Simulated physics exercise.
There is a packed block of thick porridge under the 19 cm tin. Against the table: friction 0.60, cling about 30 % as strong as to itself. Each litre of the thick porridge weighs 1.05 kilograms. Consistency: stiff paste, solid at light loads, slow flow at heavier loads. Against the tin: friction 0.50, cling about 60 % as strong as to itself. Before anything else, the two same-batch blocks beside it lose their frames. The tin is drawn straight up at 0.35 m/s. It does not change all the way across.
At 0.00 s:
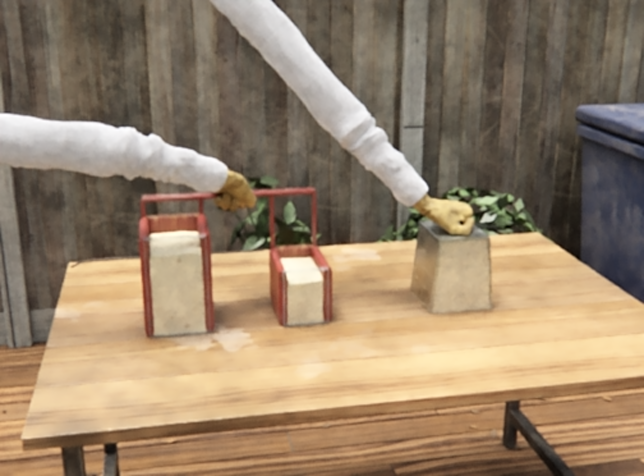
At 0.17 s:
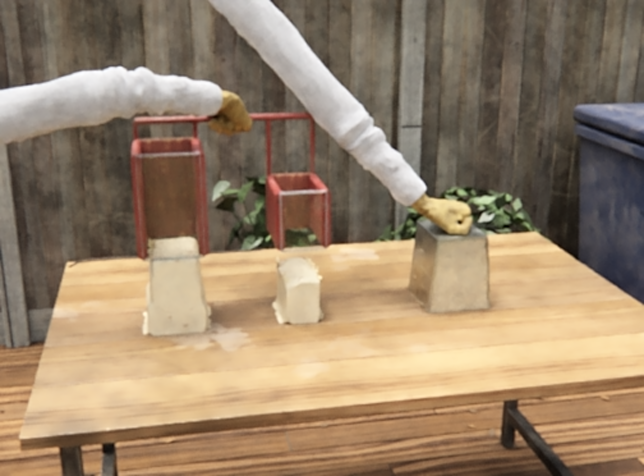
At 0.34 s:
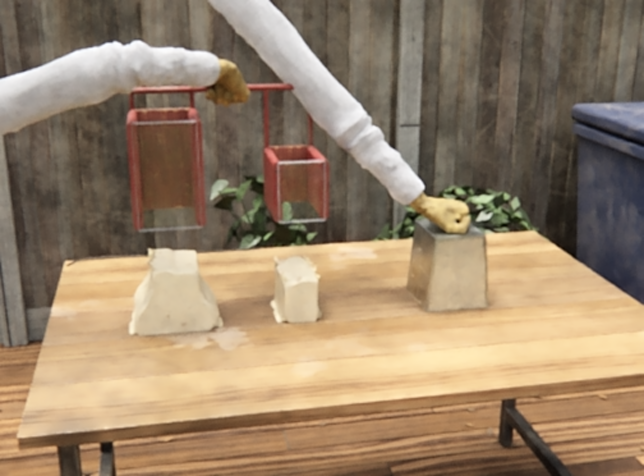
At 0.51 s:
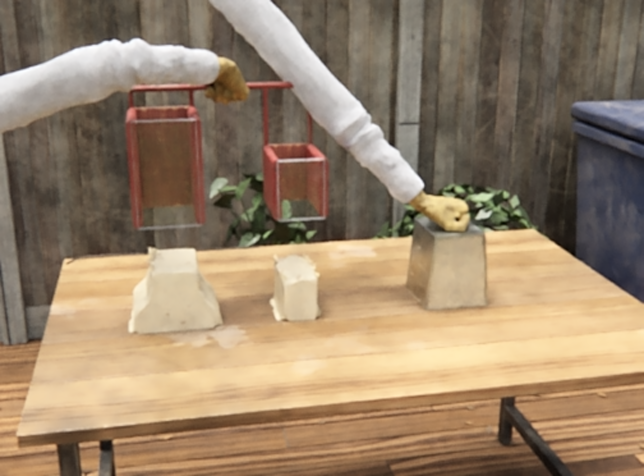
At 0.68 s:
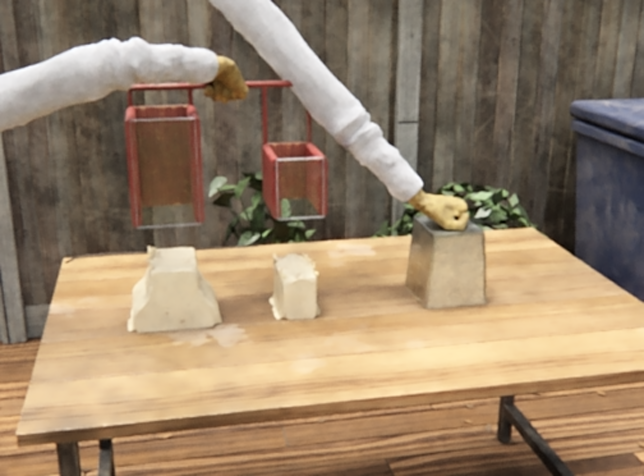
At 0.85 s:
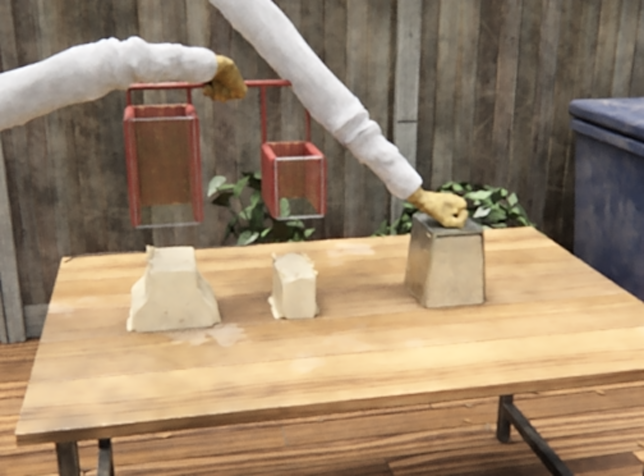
On a patio before a weathered plank wall, seen from slightly above, a light wooden table stands beside a dark blue bin. Two pale blocks sit inside joined red open boxes at left, and a gloved hand rests on a grey tapered tin at right. Another white-sleeved arm lifts the boxes clear, the taller block slumps and widens while the smaller barely changes, and the camera drifts very slightly.
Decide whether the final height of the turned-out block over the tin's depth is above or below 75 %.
The result is beyond 75 %.
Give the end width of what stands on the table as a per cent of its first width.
Around 120 % of the starting width.
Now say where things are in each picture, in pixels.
In the first frame, top corner of the tin at (488, 240), not yet moved; crest of the thick porridge at (473, 242); block heights 22 cm, 12 cm (left to right).
In the second frame, top corner of the tin at (486, 240), not yet moved; crest of the thick porridge at (471, 241); block heights 20 cm, 12 cm (left to right).
In the third frame, top corner of the tin at (484, 239), not yet moved; crest of the thick porridge at (469, 240); block heights 17 cm, 12 cm (left to right).
In the fourth frame, top corner of the tin at (483, 237), not yet moved; crest of the thick porridge at (468, 238); block heights 17 cm, 12 cm (left to right).
In the fifth frame, top corner of the tin at (483, 235), not yet moved; crest of the thick porridge at (467, 237); block heights 17 cm, 12 cm (left to right).
In the sixth frame, top corner of the tin at (482, 233), moved 5 mm; crest of the thick porridge at (455, 237); block heights 17 cm, 12 cm (left to right).
After 1.12 s, the tin is up by 9.4 cm.
After 1.45 s, the tin is up by 21 cm; what stands on the table is 85 % of the tin's depth.
After 1.77 s, the tin is up by 31 cm; what stands on the table is 85 % of the tin's depth.
After 2.10 s, the tin is up by 31 cm; what stands on the table is 85 % of the tin's depth.
After 2.20 s, the tin is up by 31 cm; what stands on the table is 85 % of the tin's depth.
